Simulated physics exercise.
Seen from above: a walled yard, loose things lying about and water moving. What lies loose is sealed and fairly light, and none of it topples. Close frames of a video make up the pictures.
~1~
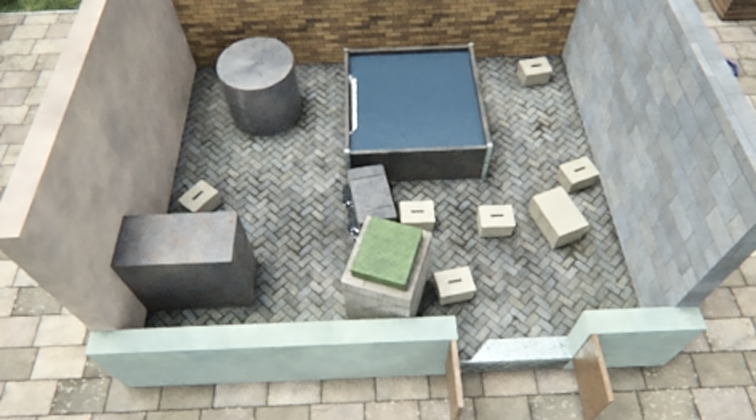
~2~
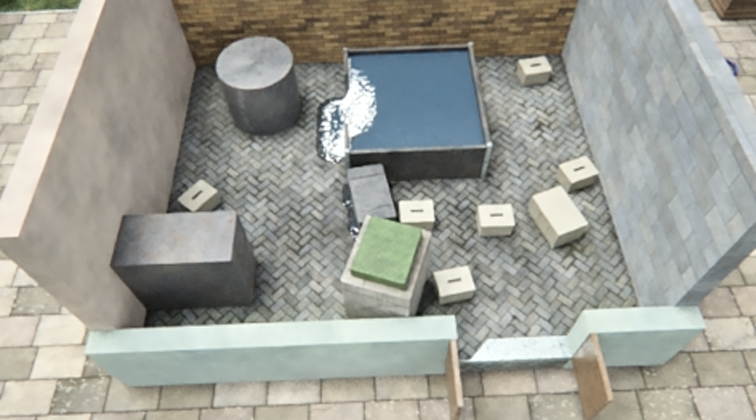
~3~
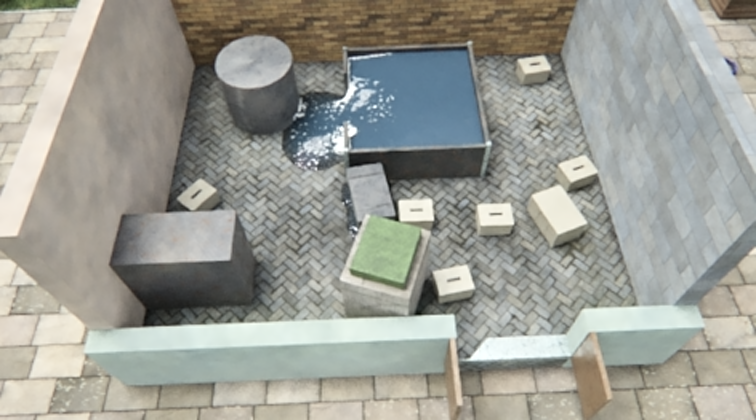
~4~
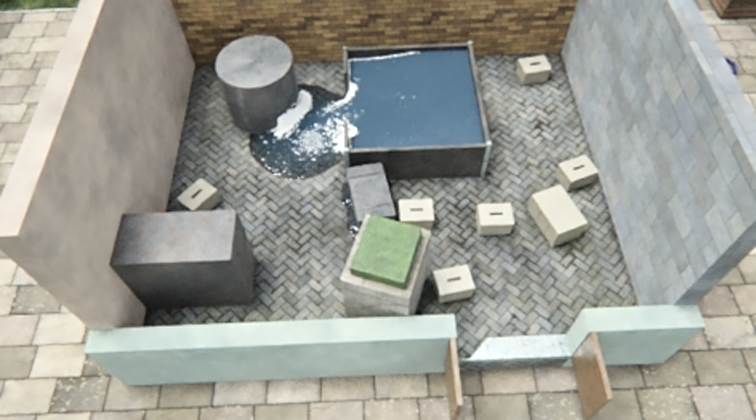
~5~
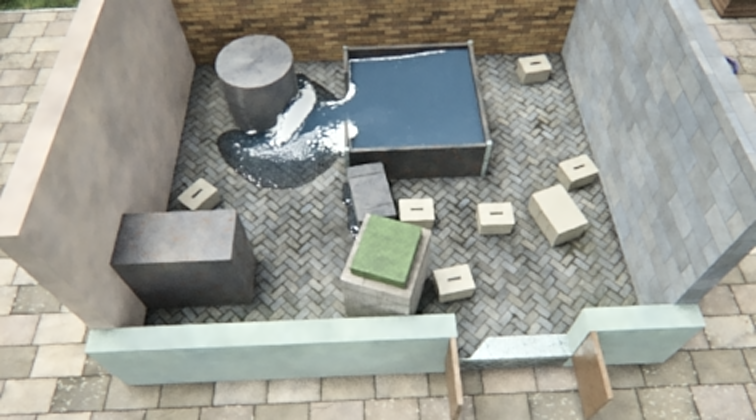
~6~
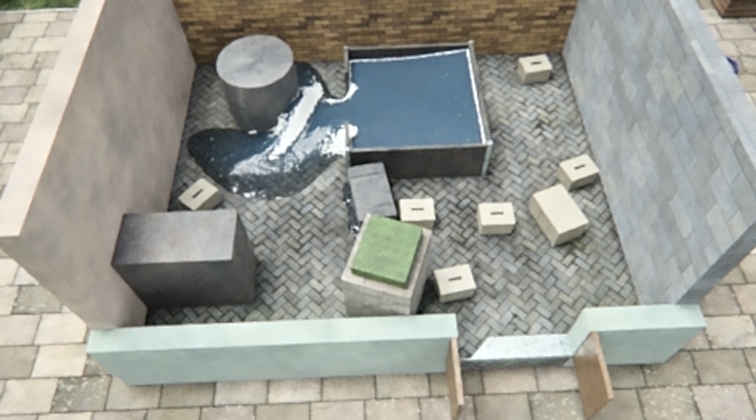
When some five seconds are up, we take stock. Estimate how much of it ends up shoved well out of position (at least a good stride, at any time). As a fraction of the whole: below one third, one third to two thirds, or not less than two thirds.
Smaller than a third.
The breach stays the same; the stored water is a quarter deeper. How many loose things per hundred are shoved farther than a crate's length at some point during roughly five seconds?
About 50 in every hundred loose things.
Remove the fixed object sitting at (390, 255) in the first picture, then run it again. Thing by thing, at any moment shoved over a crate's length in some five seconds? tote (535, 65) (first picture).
Shoved clear.
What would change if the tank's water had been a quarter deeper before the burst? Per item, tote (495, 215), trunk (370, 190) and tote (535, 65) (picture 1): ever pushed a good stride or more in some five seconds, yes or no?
Going through them in turn, I'd say never got there, then got there, then got there.
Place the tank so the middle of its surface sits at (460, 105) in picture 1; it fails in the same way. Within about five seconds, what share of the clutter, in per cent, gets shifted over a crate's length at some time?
Around 10 in a hundred.
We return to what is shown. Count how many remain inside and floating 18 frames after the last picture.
The total here is 1.
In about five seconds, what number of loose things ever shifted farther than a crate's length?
2.
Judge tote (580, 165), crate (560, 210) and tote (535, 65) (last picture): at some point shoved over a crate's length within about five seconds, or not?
The first is not so far, the second not so far, and the third driven that far.
A moment on, 0 of 8 are well off their spots; 0 afloat.
Next, 0 of 8 are well off their spots; 1 afloat.
Later, 1 of 8 are well off their spots; 1 afloat.
In the end, 2 of 8 are well off their spots, and 2 have been at some point; 1 afloat.
